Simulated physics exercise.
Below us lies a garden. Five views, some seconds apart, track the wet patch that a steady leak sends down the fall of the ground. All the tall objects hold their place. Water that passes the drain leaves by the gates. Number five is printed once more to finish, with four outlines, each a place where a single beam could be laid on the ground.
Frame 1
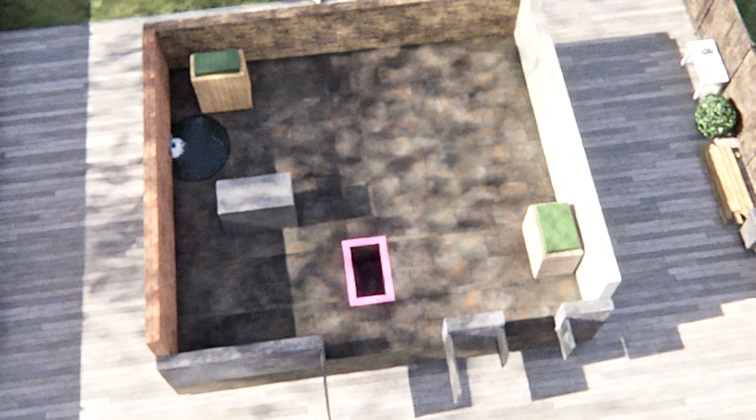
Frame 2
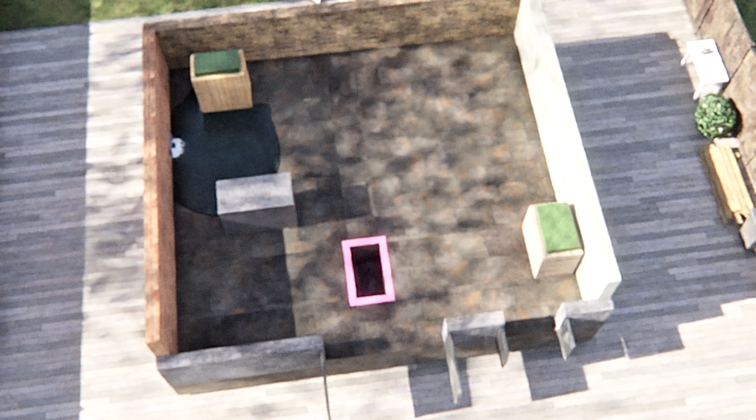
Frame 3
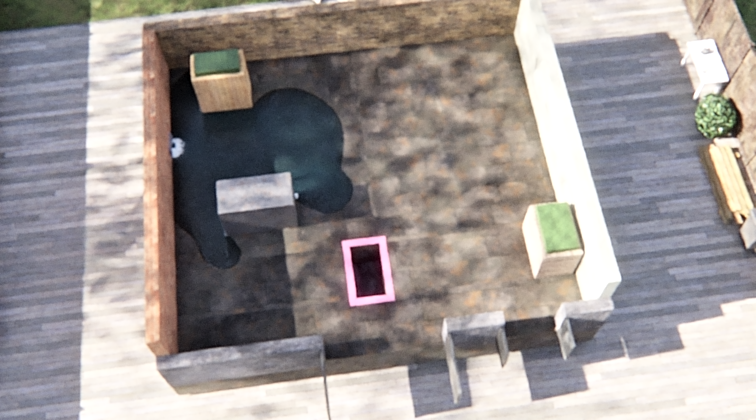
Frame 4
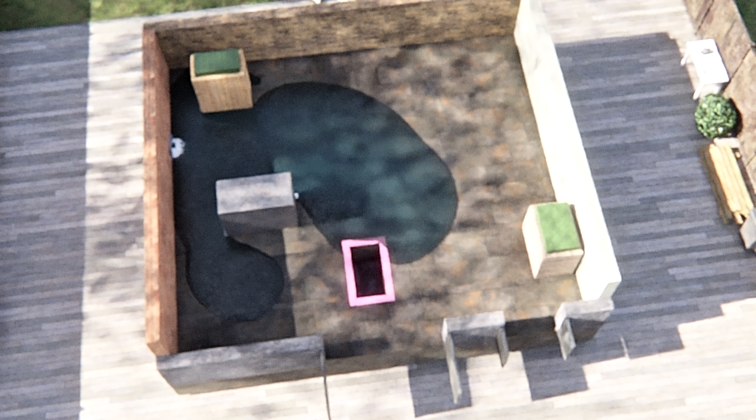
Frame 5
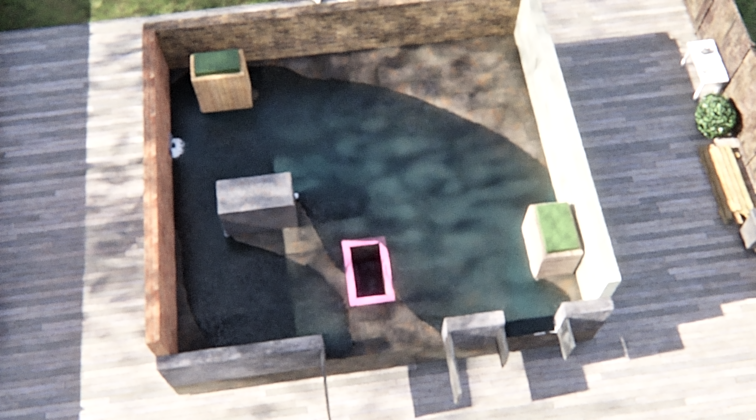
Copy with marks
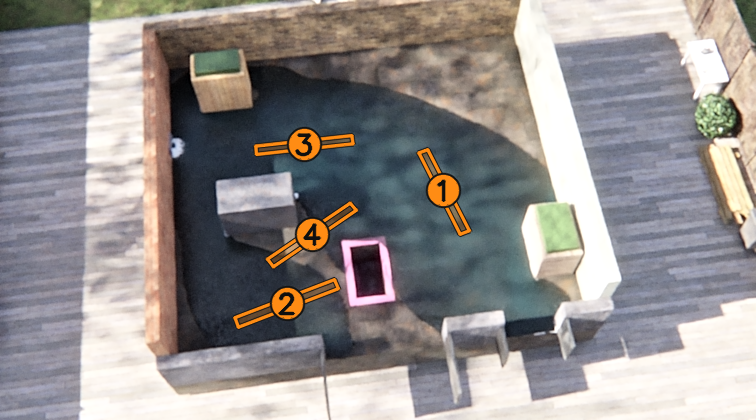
Dark water spread from the left side of a walled garden, flowed around a pale block and past two grass-topped boxes, then reached the pink-rimmed opening and covered most of the ground.
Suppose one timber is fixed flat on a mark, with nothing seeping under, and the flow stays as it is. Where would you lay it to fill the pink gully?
Use place 2.
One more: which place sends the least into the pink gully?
That would be 4.
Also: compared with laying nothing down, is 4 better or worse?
Place 4 is worse.
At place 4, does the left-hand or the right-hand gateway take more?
More leaves on the right.
On the marked copy, 1 from (423, 151) to (464, 232); 2 from (236, 322) to (336, 284); 3 from (256, 150) to (352, 139); 4 from (270, 262) to (353, 206).
With 1, about 10 % of the stream goes into the pink gully, about 90 % out by the gates.
With 2, about 18 % of the stream goes into the pink gully, about 81 % out by the gates.
With 3, about 7 % of the stream goes into the pink gully, about 92 % out by the gates.
With 4, next to none of the stream goes into the pink gully, about 98 % out by the gates.
